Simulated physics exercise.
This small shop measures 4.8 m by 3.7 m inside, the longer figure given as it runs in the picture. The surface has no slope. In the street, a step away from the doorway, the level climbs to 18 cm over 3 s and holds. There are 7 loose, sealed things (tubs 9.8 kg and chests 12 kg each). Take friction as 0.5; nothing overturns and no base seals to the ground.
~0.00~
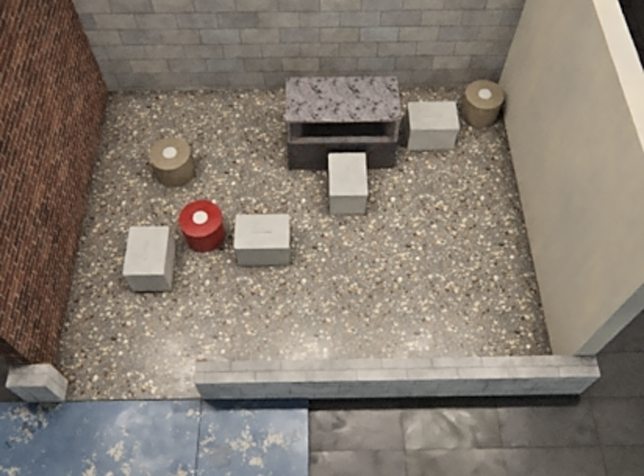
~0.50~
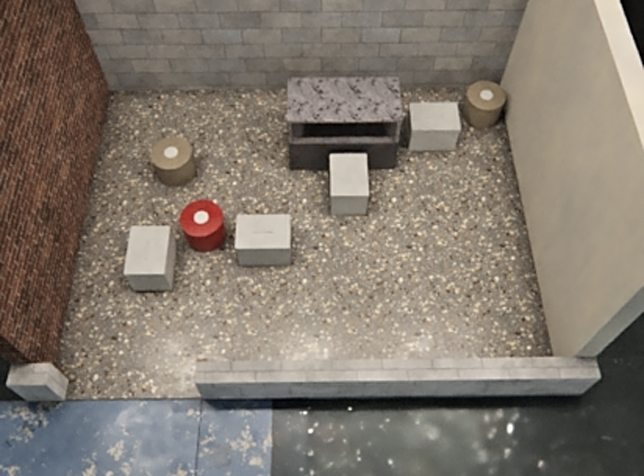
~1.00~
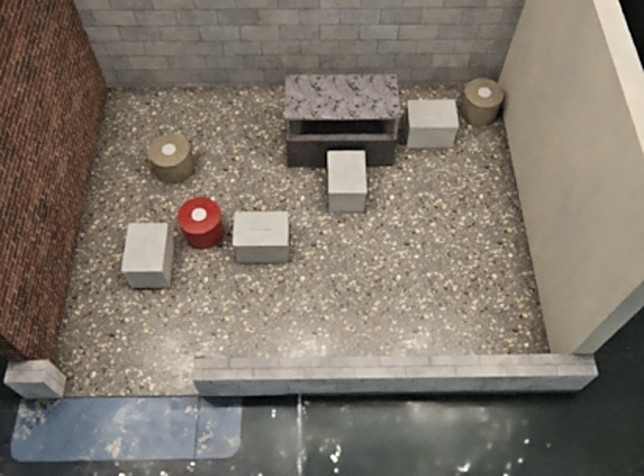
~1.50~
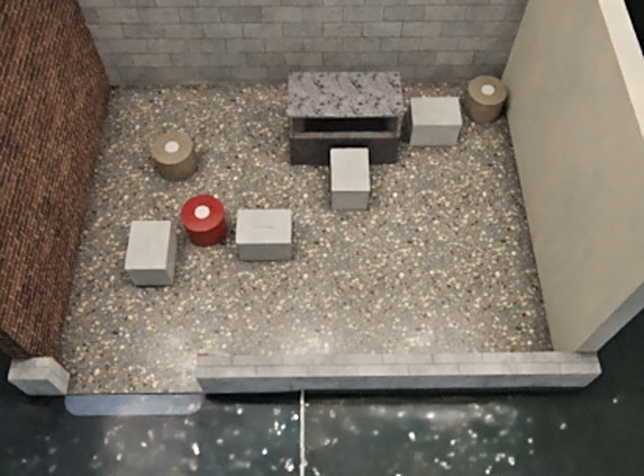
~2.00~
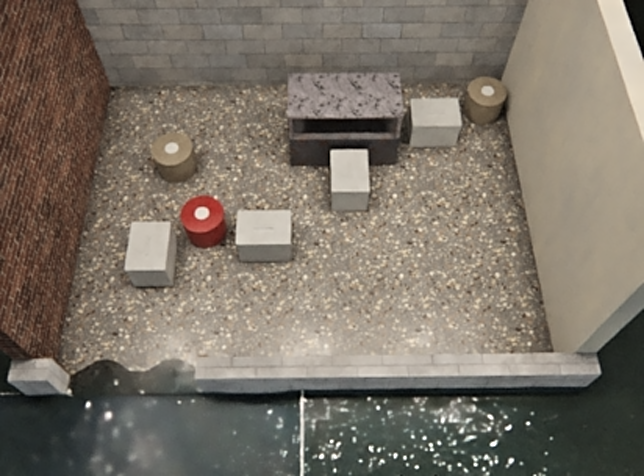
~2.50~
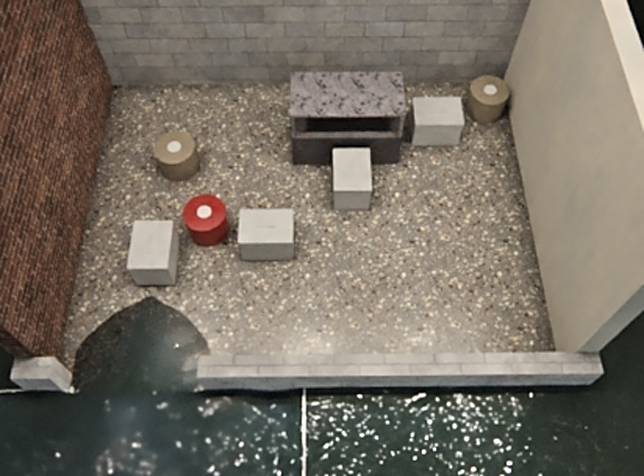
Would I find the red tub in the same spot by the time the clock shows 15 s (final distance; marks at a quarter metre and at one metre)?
Red tub gets carried off.
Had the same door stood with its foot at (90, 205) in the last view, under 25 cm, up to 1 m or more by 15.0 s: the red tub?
Then the red tub travels far.
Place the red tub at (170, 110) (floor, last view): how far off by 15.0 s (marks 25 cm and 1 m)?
It gets carried off.
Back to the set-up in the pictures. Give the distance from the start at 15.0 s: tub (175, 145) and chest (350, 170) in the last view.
In turn: 350 cm, 200 cm.
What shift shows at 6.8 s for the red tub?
About 150 cm.
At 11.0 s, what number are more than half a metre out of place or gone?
6 of them.
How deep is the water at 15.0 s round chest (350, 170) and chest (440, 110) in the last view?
Roughly 11 and 11 cm.
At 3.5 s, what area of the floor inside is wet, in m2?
Roughly 2.5 m2.
After 3.5 s the red tub is near (204, 212), 0.0 m from its start, aground; 0 afloat.
After 6.8 s the red tub is near (262, 100), 1.6 m from its start, afloat; 3 afloat.
After 11.0 s the red tub is near (500, 107), 3.5 m from its start, afloat; 3 afloat.
After 15.0 s the red tub is near (514, 318), 3.3 m from its start, afloat; 7 afloat.
